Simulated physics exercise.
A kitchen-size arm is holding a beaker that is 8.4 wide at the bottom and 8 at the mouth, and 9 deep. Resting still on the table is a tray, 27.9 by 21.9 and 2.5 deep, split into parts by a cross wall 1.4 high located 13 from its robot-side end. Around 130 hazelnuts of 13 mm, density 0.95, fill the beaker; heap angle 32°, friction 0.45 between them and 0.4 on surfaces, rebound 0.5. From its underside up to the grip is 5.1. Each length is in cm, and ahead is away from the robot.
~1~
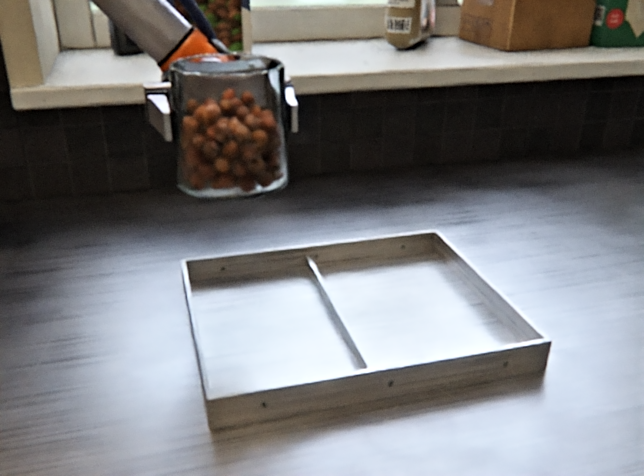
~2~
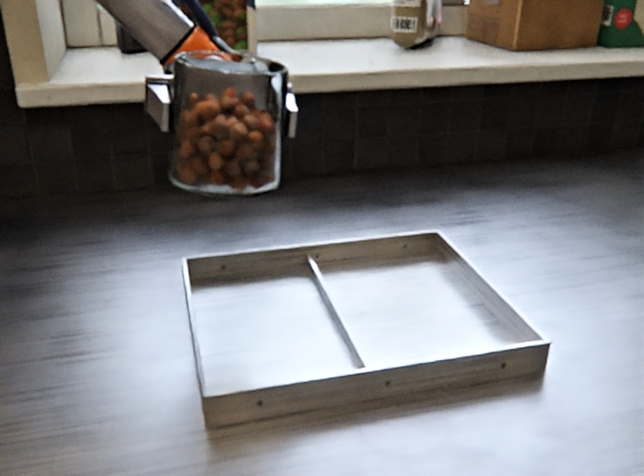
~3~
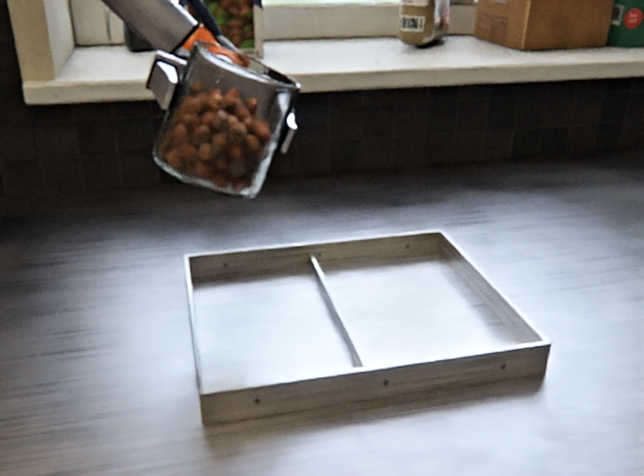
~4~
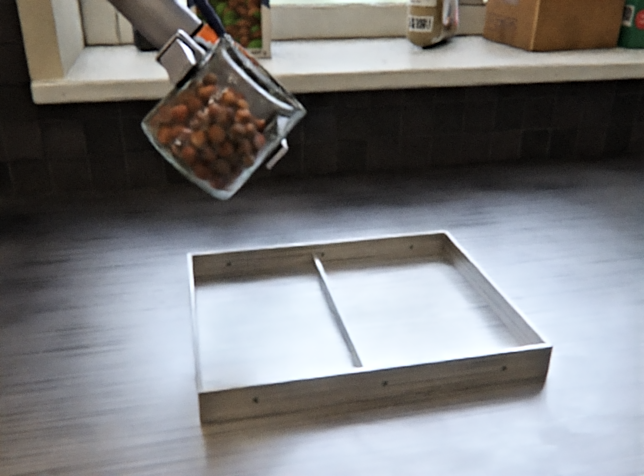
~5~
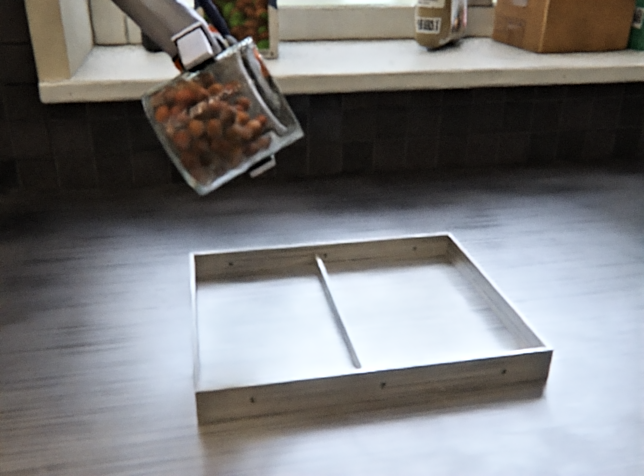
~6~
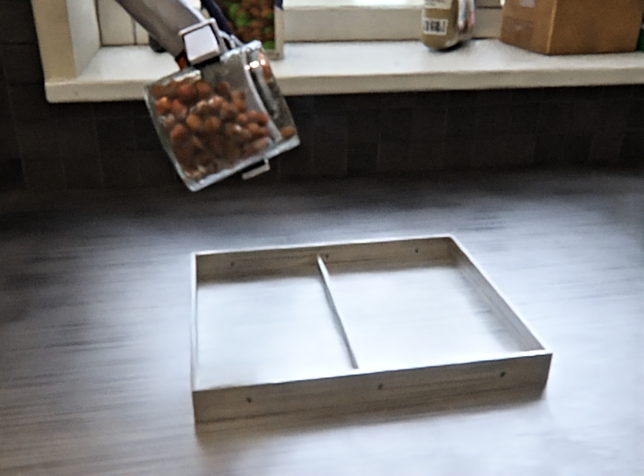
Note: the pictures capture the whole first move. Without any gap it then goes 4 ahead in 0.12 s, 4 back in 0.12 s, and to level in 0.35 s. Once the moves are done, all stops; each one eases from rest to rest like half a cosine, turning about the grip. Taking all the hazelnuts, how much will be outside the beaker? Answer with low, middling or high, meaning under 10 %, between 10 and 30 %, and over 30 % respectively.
Middling.
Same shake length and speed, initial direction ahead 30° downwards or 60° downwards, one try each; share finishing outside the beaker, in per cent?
I'd say close to 5 percent for the first and close to 0 percent for the second.
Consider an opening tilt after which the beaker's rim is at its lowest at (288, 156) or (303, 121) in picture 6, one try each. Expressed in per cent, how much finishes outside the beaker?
Some 45 and 0 per cent.
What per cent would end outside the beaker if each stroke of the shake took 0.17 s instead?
In that case around 5 per cent.
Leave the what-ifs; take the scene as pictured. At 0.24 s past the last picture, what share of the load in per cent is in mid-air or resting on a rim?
Reading at that time: Some 8 per cent.
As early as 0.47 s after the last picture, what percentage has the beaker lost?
15 %.
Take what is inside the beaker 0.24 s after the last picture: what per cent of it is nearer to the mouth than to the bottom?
Roughly 50 %.
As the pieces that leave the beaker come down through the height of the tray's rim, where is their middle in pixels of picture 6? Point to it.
Estimated centre around (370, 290) in pixels.
Then, 0.24 s on, tilted 69° forward, highest piece 21 above the table; 116 in the beaker, 10 in flight or on a rim.
Then, 0.47 s on, tilted 18° forward, highest piece 23 above the table; 104 in the beaker, 14 in the far-side part, 6 in the robot-side part, 2 in flight or on a rim.
Then, 0.79 s on, level, highest piece 22 above the table; 104 in the beaker, 16 in the far-side part, 6 in the robot-side part.
Then, 1.84 s on, level, highest piece 22 above the table; 104 in the beaker, 16 in the far-side part, 6 in the robot-side part.
In the end, 104 in the beaker, 16 in the far-side part, 6 in the robot-side part. That is 17 % outside the beaker.
